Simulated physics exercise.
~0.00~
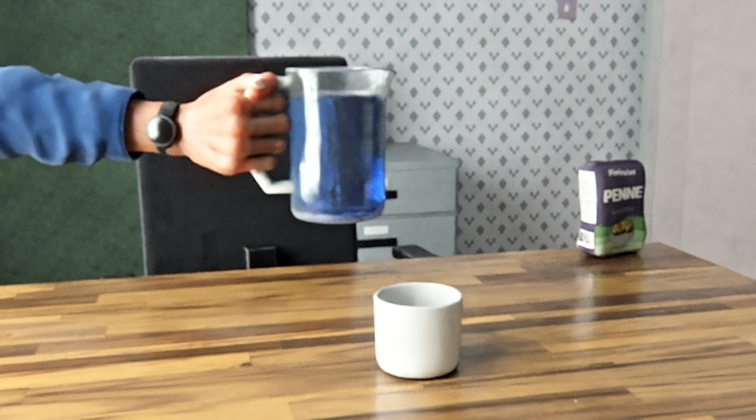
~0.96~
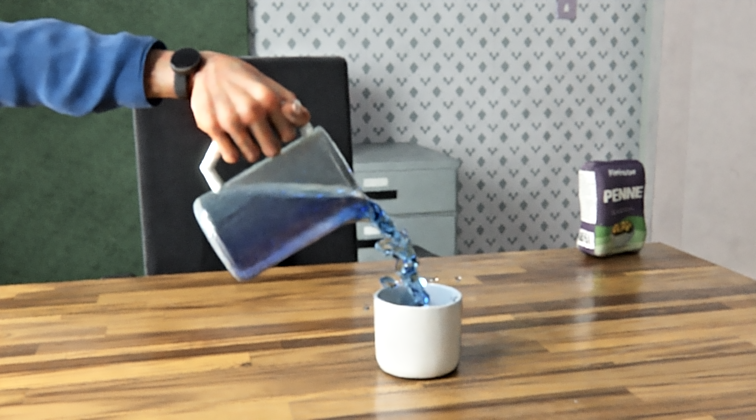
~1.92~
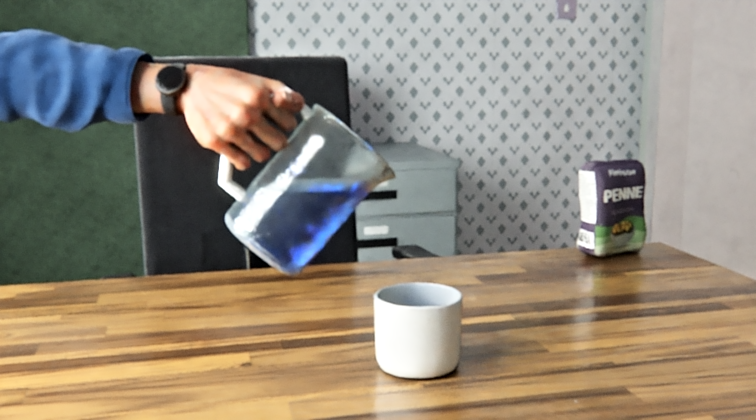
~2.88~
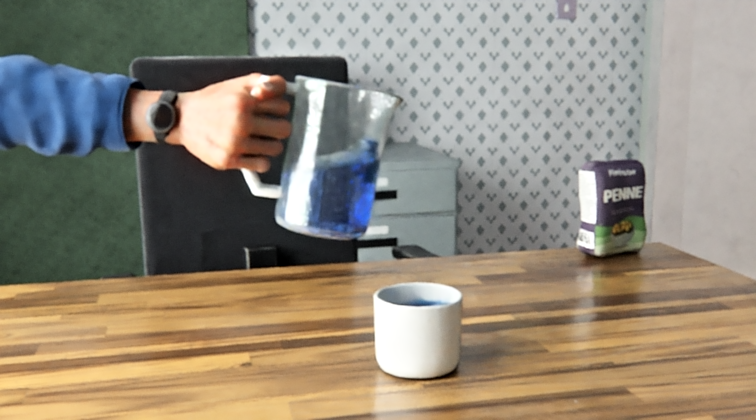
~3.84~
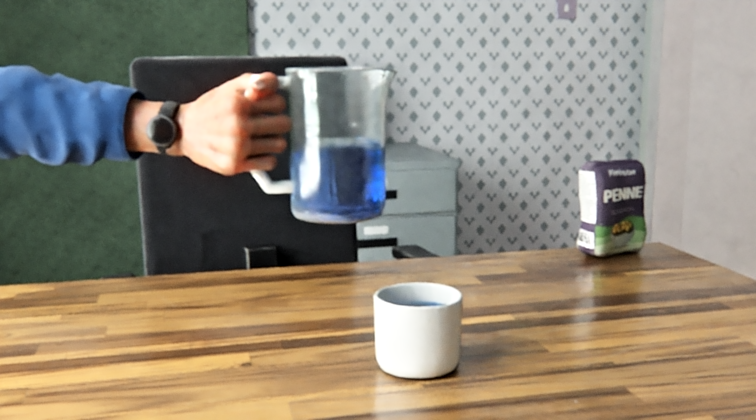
On a wooden table, a hand pours blue liquid from a pitcher into a white mug, then levels the pitcher.
